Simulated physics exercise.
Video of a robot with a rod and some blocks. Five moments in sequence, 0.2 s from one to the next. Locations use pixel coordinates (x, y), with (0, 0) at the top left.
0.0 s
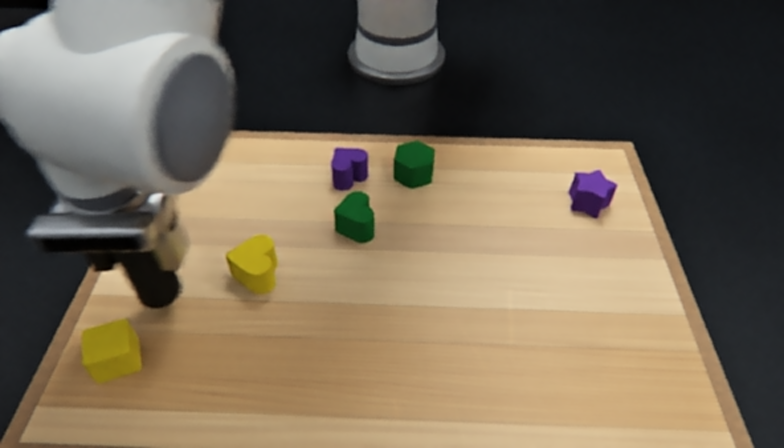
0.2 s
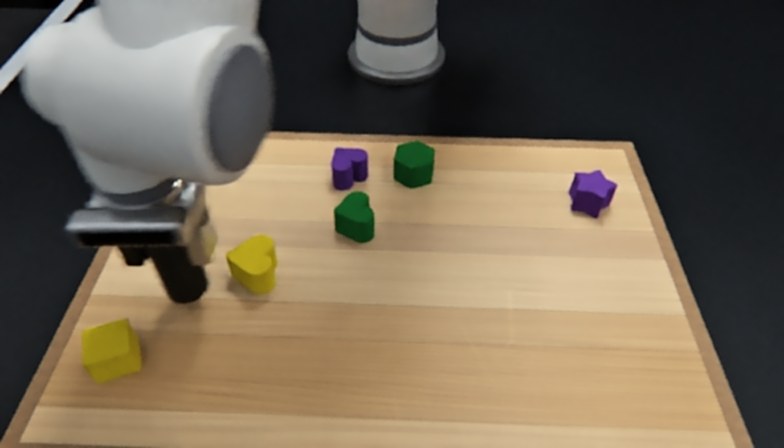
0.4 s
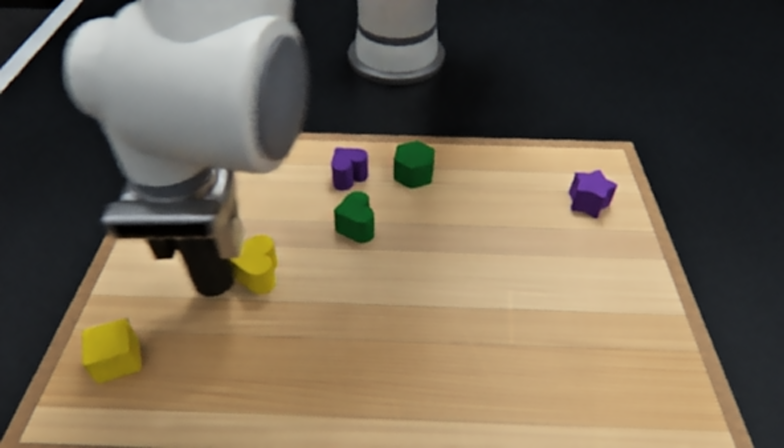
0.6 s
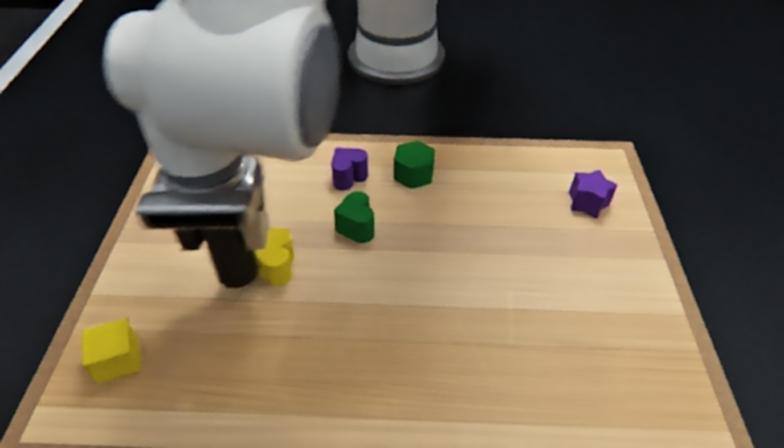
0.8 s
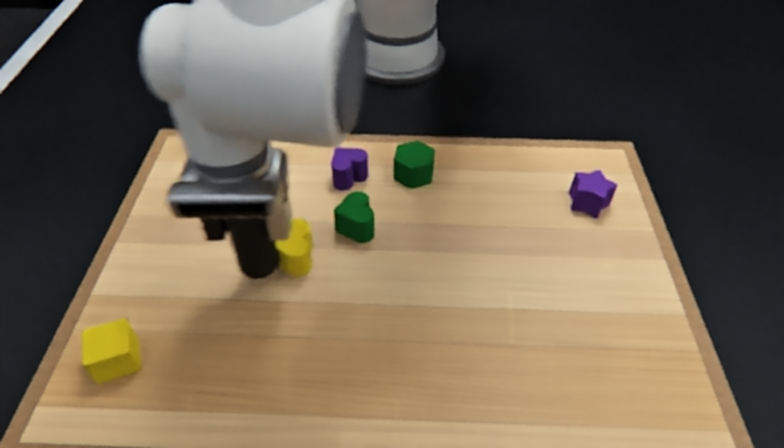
White robot arm with a dark rod moving right across a wooden board, reaching the yellow heart block and pushing it toward the green heart.
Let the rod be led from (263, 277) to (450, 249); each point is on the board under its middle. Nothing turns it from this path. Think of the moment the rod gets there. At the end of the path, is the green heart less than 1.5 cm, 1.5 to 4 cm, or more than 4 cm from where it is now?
Short, under 1.5 cm.
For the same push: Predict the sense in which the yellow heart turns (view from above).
Counter-clockwise, from overhead.
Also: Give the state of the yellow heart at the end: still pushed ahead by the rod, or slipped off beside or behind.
Slid off.
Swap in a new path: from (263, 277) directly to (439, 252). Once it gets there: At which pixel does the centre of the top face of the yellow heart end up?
The answer is (326, 218).
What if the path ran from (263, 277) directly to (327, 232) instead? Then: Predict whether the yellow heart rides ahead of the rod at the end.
The rod still has the yellow heart in front of it when the path ends.
On the path given first. One third of the way, rod at (326, 253); yellow heart at (327, 218), turned 40° anticlockwise; green heart at (358, 205).
Two thirds of the way, rod at (390, 244); yellow heart at (327, 217), turned 45° anticlockwise; green heart at (359, 203), turned 15° clockwise.
At the end, rod at (452, 234); yellow heart at (327, 217), turned 45° anticlockwise; green heart at (359, 203), turned 15° clockwise.
